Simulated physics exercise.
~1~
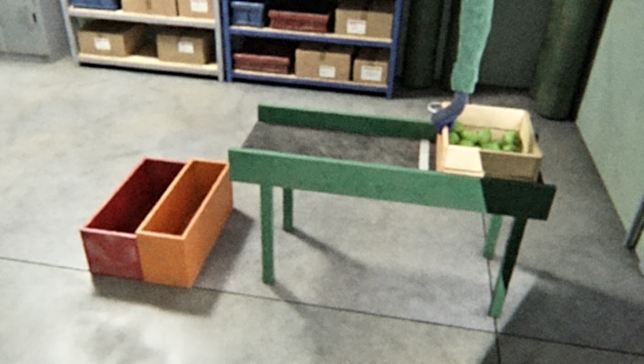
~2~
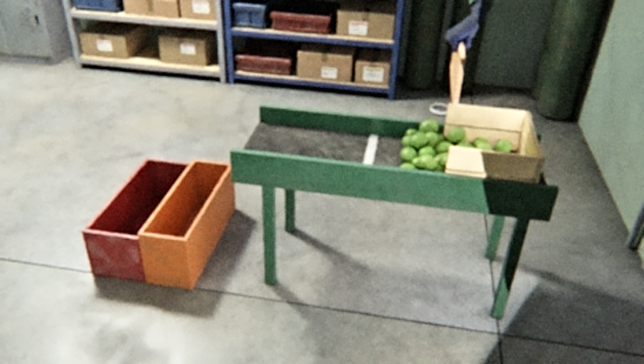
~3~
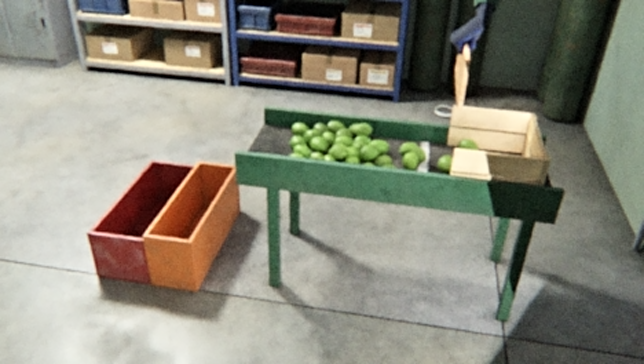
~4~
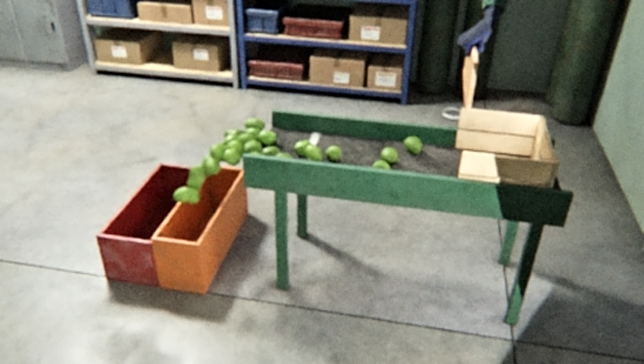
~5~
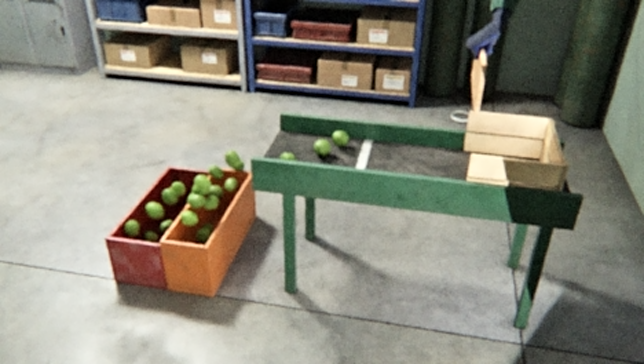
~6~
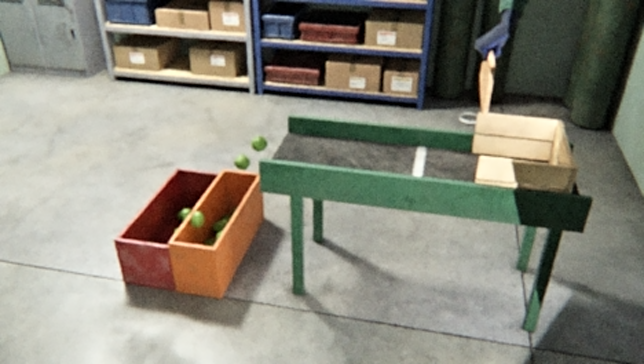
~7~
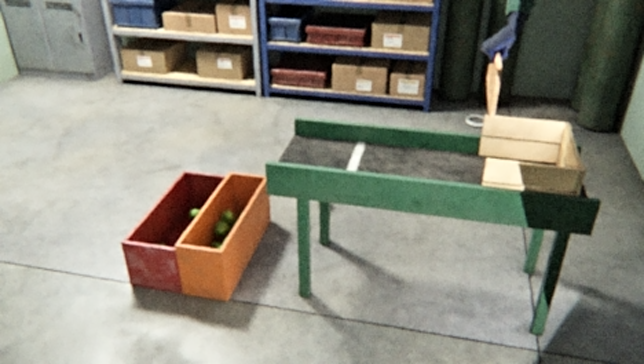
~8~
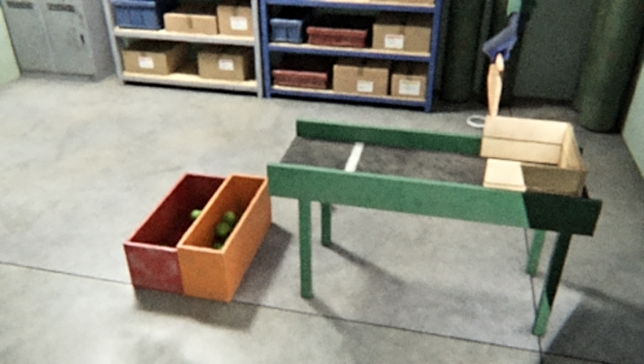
The video shows green limes leaving an open wooden pen on a green-framed belt, moving left and spilling off its end toward an orange box and a red box on the floor, until the belt is empty and some limes are visible in the orange box.
